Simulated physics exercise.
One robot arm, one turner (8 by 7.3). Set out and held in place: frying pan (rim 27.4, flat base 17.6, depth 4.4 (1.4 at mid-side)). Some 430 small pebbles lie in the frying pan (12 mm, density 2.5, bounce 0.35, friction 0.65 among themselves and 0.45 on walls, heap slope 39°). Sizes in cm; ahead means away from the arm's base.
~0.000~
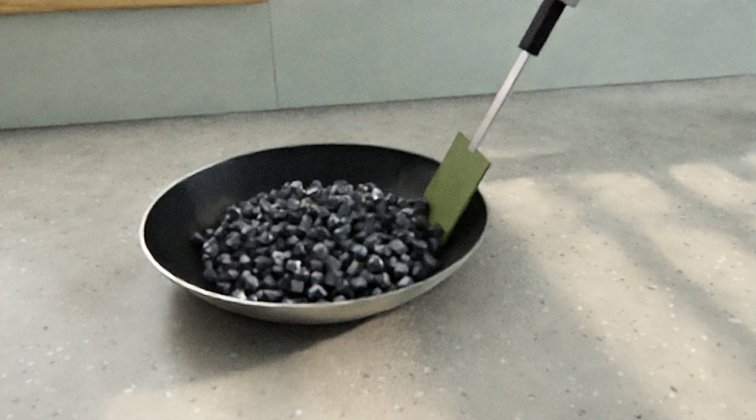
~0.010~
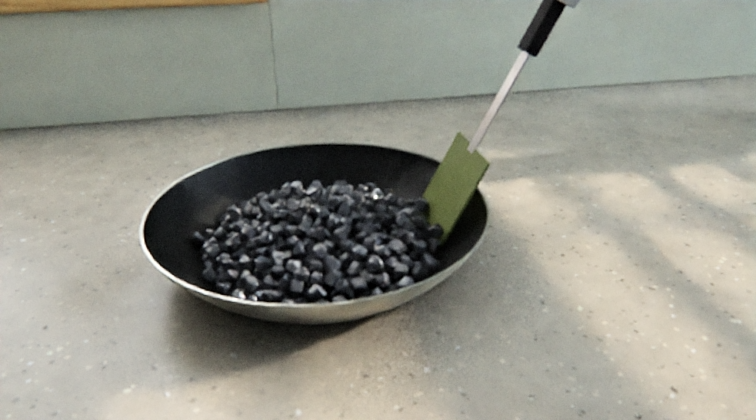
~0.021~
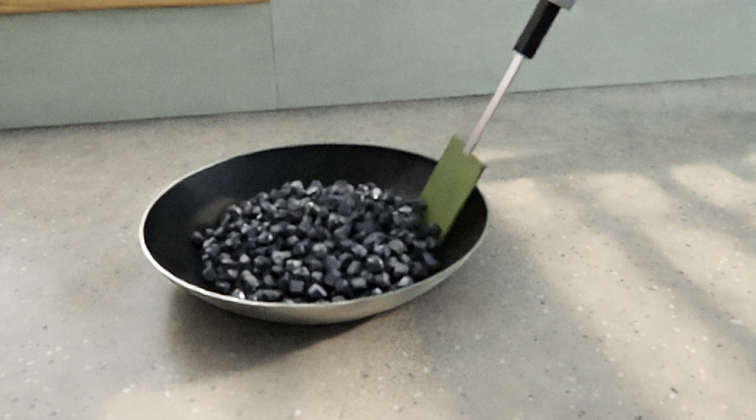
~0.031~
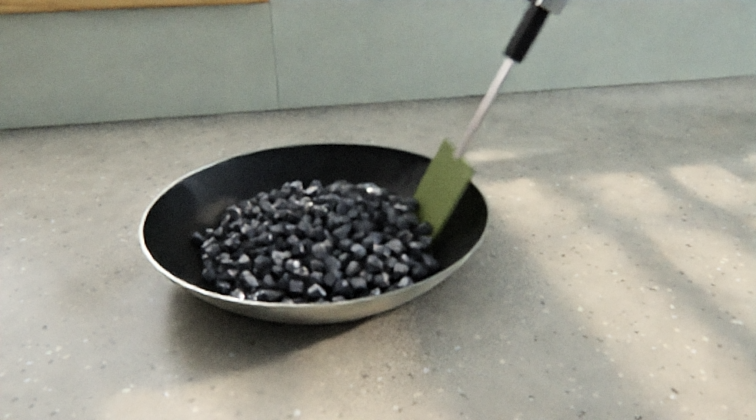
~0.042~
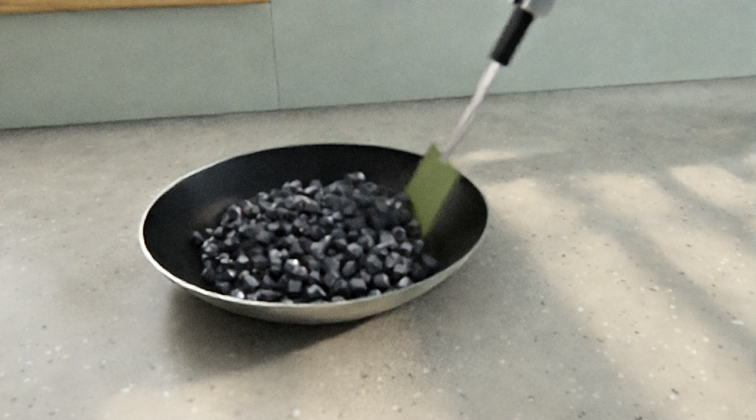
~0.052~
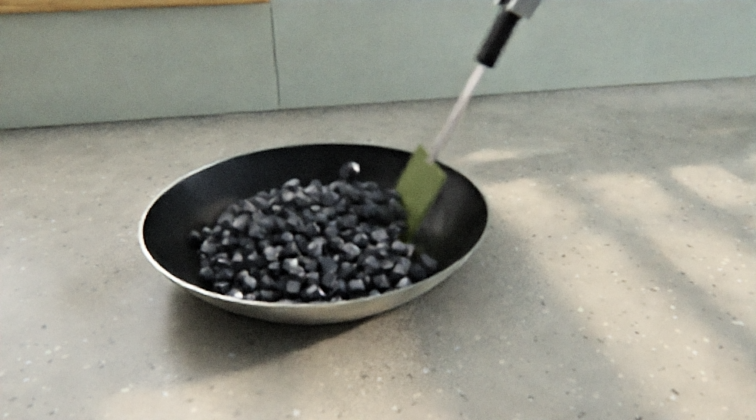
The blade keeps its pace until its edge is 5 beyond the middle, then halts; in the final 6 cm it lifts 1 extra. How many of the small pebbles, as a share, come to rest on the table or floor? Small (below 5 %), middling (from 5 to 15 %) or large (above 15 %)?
Share on the table or floor: Middling (from 5 to 15 %).
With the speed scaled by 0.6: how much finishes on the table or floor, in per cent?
About 5 per cent.
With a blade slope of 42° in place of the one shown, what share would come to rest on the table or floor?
Then about 5 per cent.
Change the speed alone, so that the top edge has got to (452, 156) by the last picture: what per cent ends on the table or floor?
About 5 per cent.
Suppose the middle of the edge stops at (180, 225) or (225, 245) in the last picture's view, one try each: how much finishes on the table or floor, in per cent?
About 40 and 25 per cent.
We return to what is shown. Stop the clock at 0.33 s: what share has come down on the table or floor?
Some 8 per cent.
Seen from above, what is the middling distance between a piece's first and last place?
Roughly 6 cm.
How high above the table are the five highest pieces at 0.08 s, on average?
Some 7 cm.
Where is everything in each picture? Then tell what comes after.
Turner top edge at (474, 146), sloping 63°; upper third of the load around (323, 226), from x 200 to 435, top at y 185; 428 in the frying pan, in the first picture.
Turner top edge at (474, 147), sloping 63°; upper third of the load around (323, 226), from x 200 to 435, top at y 185, in the second picture.
Turner top edge at (469, 149), sloping 63°; upper third of the load around (324, 224), from x 200 to 435, top at y 185, in the third picture.
Turner top edge at (459, 153), sloping 63°; upper third of the load around (327, 224), from x 200 to 430, top at y 185, in the fourth picture.
Turner top edge at (446, 157), sloping 63°; upper third of the load around (327, 223), from x 200 to 430, top at y 180, in the fifth picture.
Turner top edge at (432, 159), sloping 63°; upper third of the load around (321, 220), from x 195 to 430, top at y 170; 428 in the frying pan, in the sixth picture.
After 0.08 s, sloping 63°, highest piece 8 above the table; 428 in the frying pan.
After 0.11 s, sloping 63°, highest piece 10 above the table; 427 in the frying pan, 1 on the blade or in flight.
After 0.33 s, sloping 63°, highest piece 6 above the table; 391 in the frying pan, 33 on the table or floor, 4 on the blade or in flight.
After 1.38 s, sloping 63°, highest piece 5 above the table; 391 in the frying pan, 37 on the table or floor.
At rest, 391 in the frying pan, 37 on the table or floor. That is 9 % on the table or floor.
